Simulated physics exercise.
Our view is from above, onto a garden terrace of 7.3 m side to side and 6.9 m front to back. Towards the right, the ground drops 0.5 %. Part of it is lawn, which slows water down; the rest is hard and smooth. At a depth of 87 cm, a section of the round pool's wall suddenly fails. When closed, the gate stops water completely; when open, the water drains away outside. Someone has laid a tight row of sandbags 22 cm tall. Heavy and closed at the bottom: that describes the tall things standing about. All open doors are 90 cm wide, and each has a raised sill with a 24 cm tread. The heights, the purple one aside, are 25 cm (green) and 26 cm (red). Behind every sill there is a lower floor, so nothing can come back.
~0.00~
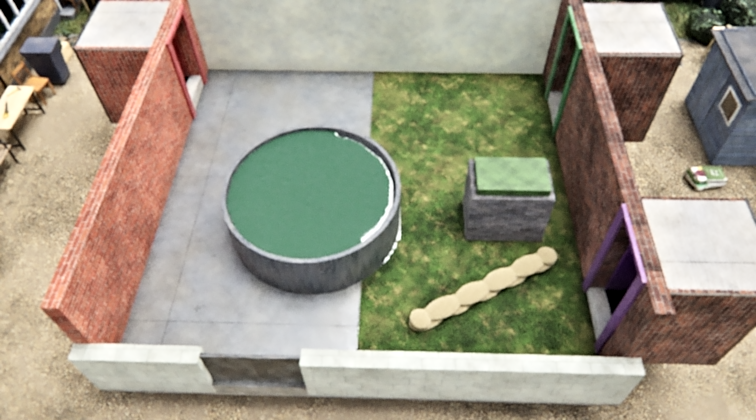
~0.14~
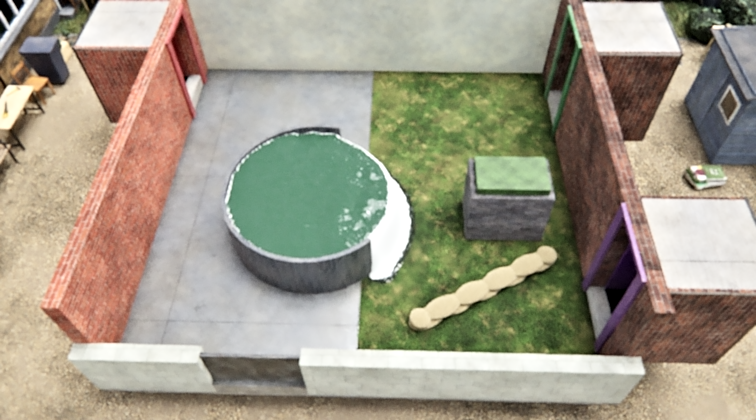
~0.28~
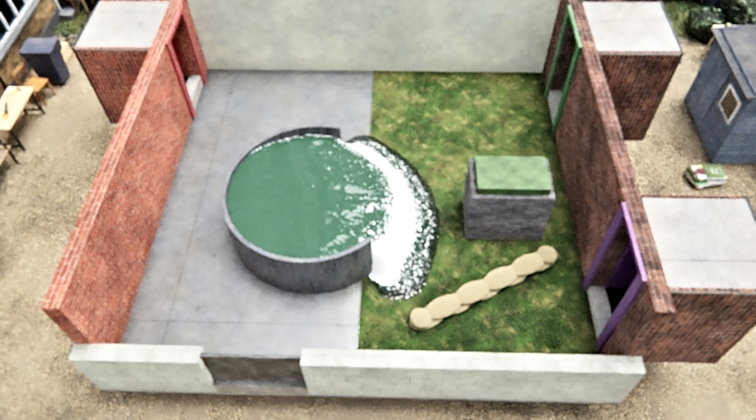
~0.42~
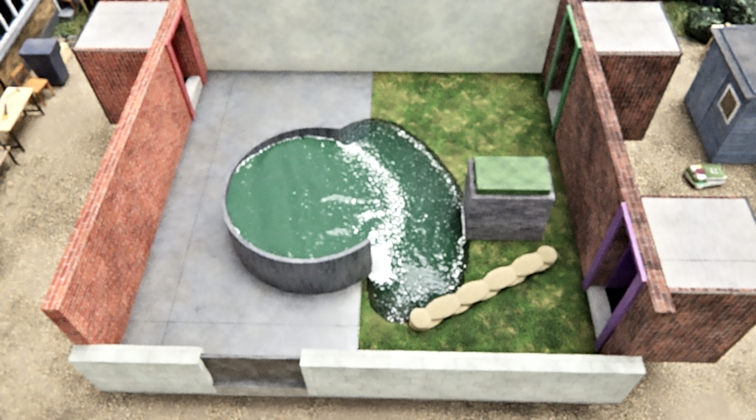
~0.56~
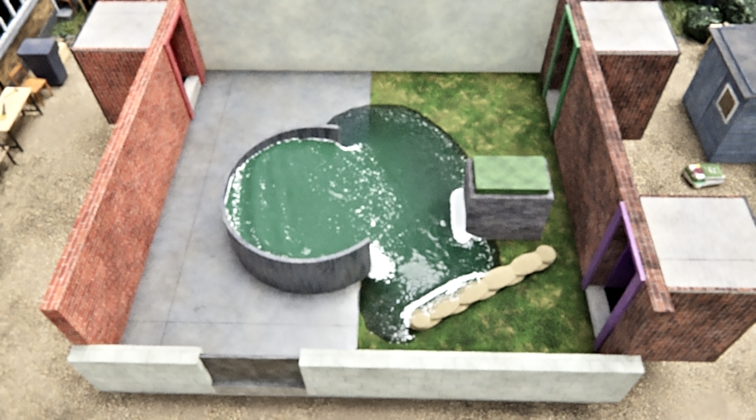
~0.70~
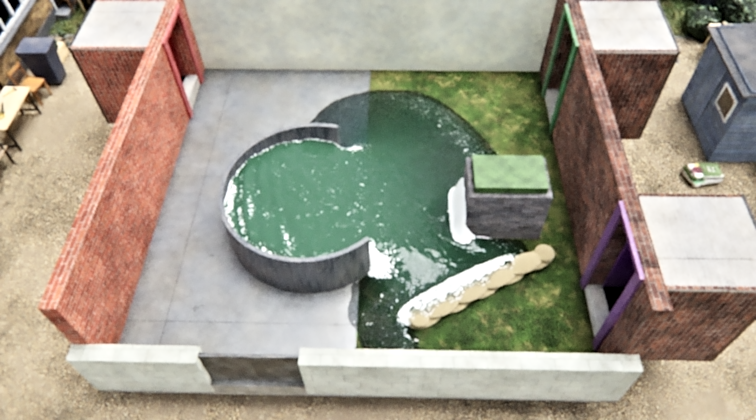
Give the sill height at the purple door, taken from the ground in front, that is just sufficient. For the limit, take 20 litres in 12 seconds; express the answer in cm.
Roughly 12 cm above the ground in front.
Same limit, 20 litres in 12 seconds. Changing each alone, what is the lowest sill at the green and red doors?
Roughly 31 cm for the green door and roughly 16 cm for the red door.
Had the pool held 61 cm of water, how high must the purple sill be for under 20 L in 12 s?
The step would need to be some 6.5 cm high.
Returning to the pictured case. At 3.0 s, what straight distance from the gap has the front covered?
4.8 m.
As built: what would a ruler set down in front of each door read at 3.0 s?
Door by door in cm - purple 13, green 36, red 0.
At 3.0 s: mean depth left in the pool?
Some 19 cm.
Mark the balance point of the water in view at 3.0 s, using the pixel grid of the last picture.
Centre of the water: Approx. (438, 182) px.
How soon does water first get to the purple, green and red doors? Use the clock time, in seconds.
Purple 1.8 s, green 1.6 s, red 5.0 s.
After 1.4 s water covers 50 % of the floor, deepest (54 cm) near (452, 218); it has not reached the purple door.
After 3.0 s water covers 65 % of the floor, deepest (46 cm) near (525, 107); 13 cm at the purple door, 0 litres in over its 19 cm sill.
After 12.0 s water covers 95 % of the floor, deepest (18 cm) near (352, 372); 11 cm at the purple door, 0 litres in over its 19 cm sill.
At the purple door as built, the water arrived by 1.8 s and peaked near 17 cm at 7.8 s.
Run again over the same 12 s with other heights there, 41 litres in over 10.5 cm, 7 litres over 14 cm. The limit of 20 litres is kept from about 12 cm up.
